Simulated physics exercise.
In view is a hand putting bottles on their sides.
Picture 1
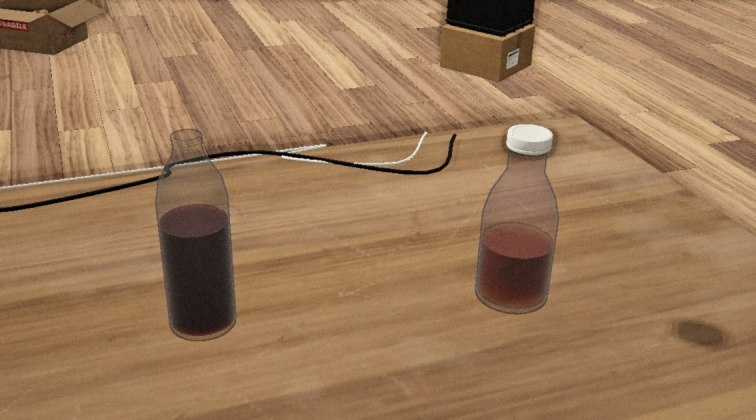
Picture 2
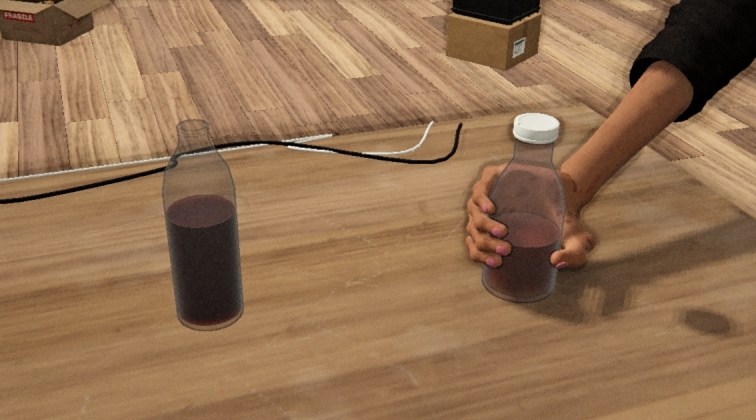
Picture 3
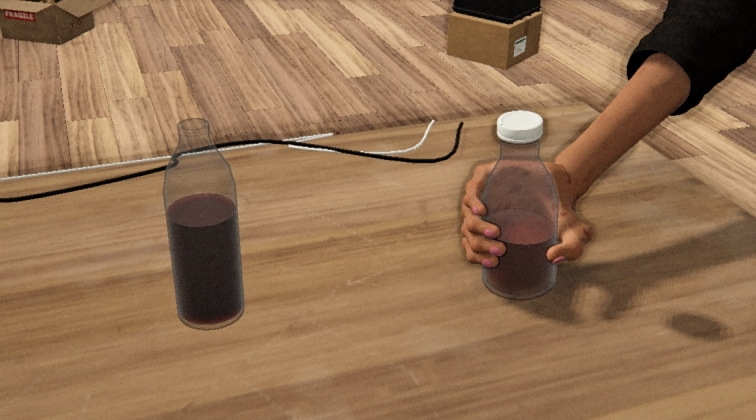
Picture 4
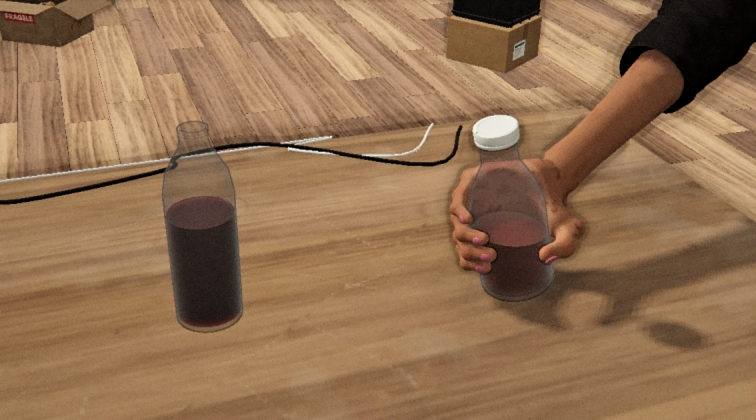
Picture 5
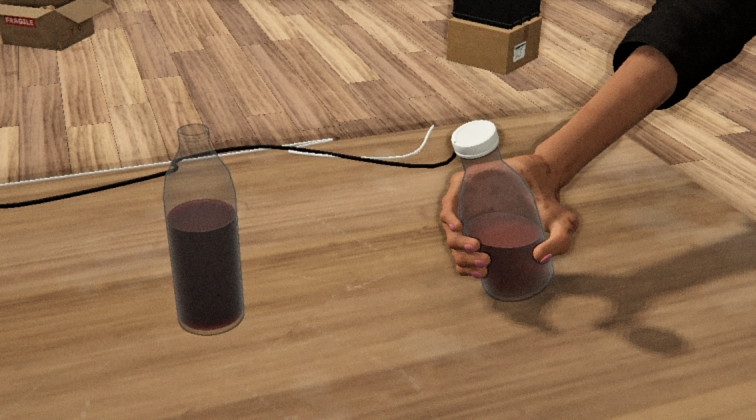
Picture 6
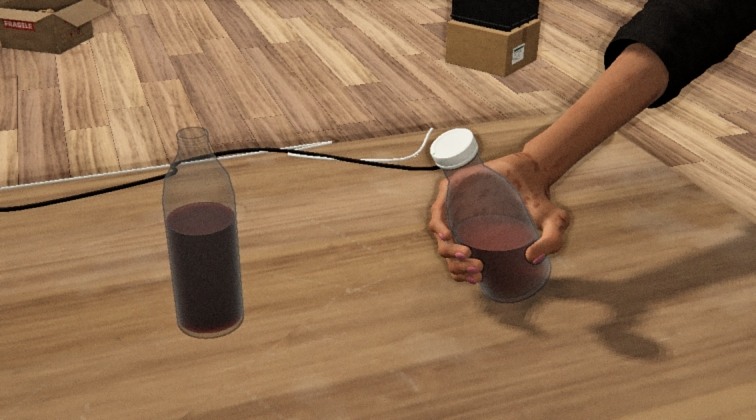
The clip opens on two clear bottles of dark reddish liquid standing upright on a wooden surface, the left one open and the right one capped in white. A hand reaches in from the right and grips the capped bottle, then tilts it gradually leftward while the left bottle stays still.
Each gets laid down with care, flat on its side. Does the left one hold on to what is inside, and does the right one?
Left: No; right: Yes.
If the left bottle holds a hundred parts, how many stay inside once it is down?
I make it 45 per cent.
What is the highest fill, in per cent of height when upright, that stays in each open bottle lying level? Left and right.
Roughly 24 % and 16 %.
A moment on, the right bottle is nearly down; right bottle, all still inside.
Further on, the right bottle lies flat; right bottle, all still inside.
When it is over, both lie flat; right bottle, all still inside; left bottle, a puddle at its mouth.
